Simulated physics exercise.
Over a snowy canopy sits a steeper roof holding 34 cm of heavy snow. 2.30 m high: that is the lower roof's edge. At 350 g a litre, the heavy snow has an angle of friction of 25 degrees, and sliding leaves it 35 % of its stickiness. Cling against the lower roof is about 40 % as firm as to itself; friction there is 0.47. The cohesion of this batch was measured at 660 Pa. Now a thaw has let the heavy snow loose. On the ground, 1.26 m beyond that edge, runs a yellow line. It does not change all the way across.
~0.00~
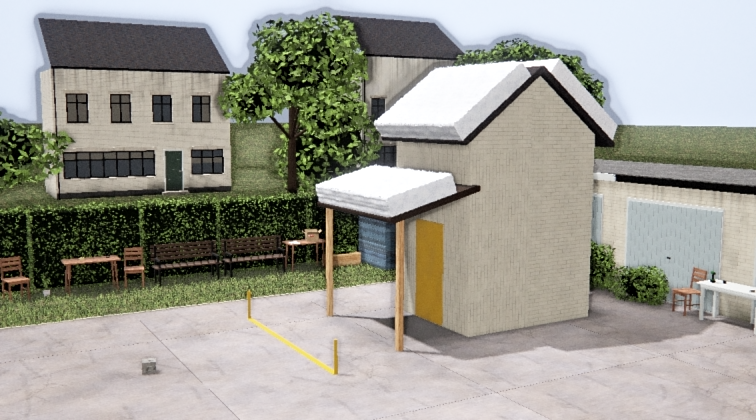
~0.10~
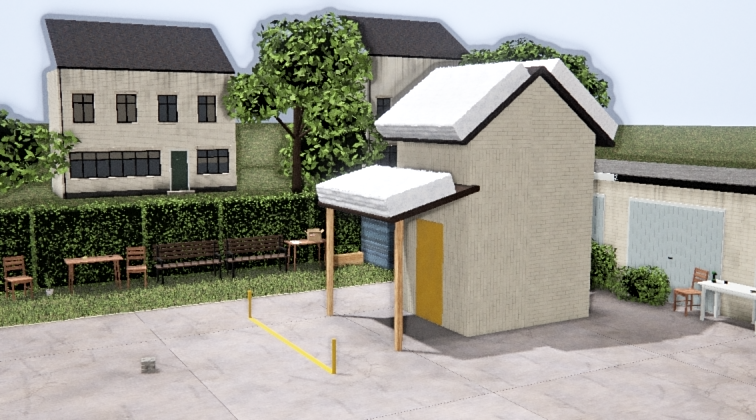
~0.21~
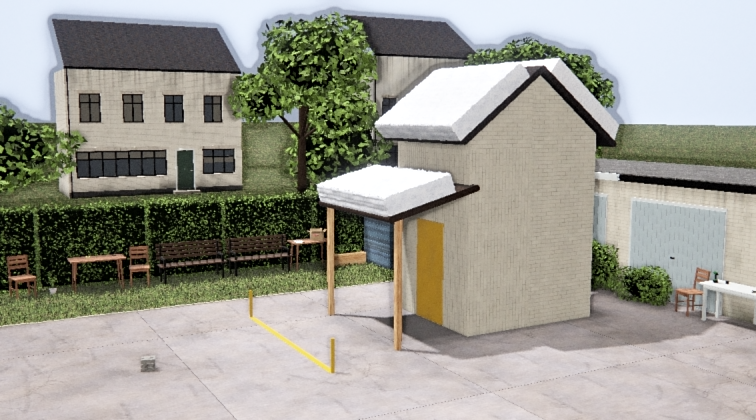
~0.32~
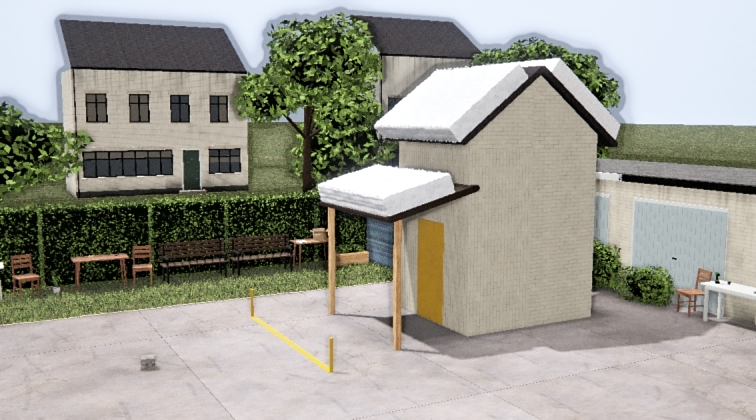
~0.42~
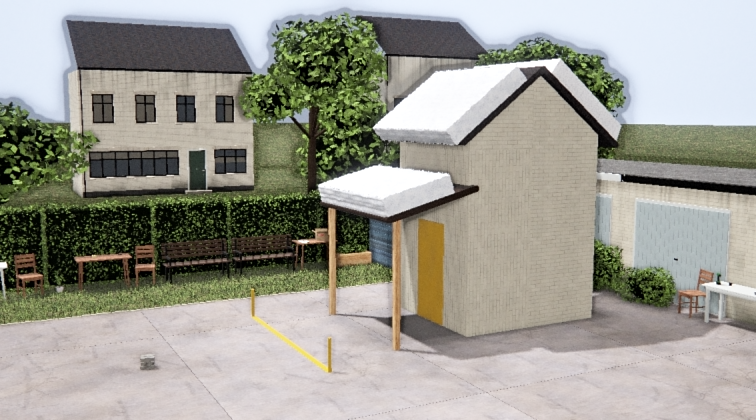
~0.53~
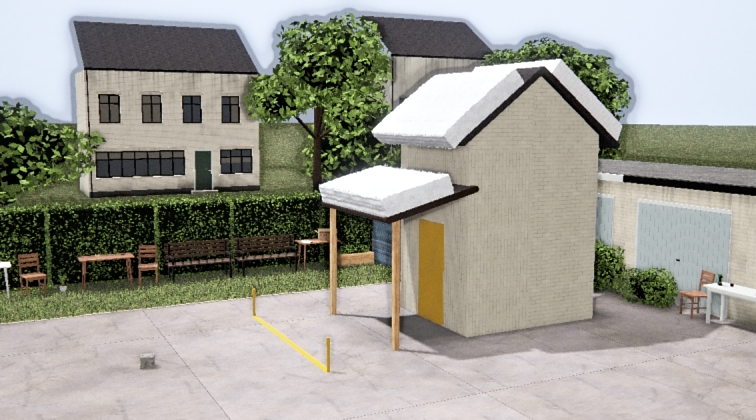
Thick white snow sat on both roofs of a small pale building with a yellow door, barely shifting, while the view slowly swung around and the house and trees behind slid to the right.
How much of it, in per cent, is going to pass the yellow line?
I would say 4 percent.
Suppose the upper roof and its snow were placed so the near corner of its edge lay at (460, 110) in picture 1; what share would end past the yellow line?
In that case some 25 per cent.
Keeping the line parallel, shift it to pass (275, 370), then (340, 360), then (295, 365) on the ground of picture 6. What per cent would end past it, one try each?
In turn about 0 %, 12 %, 1 %.
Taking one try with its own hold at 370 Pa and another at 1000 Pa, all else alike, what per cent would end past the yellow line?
Result: 20 % for the first case, 0 % for the second.
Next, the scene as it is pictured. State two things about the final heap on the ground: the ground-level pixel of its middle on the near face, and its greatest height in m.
(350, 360), 0.3 m.
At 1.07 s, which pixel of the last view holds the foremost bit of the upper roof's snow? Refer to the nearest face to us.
About (424, 175).
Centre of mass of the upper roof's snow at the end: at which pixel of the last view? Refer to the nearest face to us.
Look near (397, 246) in the final picture.
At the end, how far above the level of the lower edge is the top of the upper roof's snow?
The snow's top stands about 1.1 m above the lower edge.
After 1.07 s, none is below the lower edge and 0 % is past the line.
After 1.71 s, none is below the lower edge and 0 % is past the line.
After 2.36 s, 9 % is below the lower edge and 0 % is past the line.
After 3.00 s, 29 % is below the lower edge and 2 % is past the line.
After 4.10 s, at the end, 36 % is below the lower edge and 4 % is past the line.
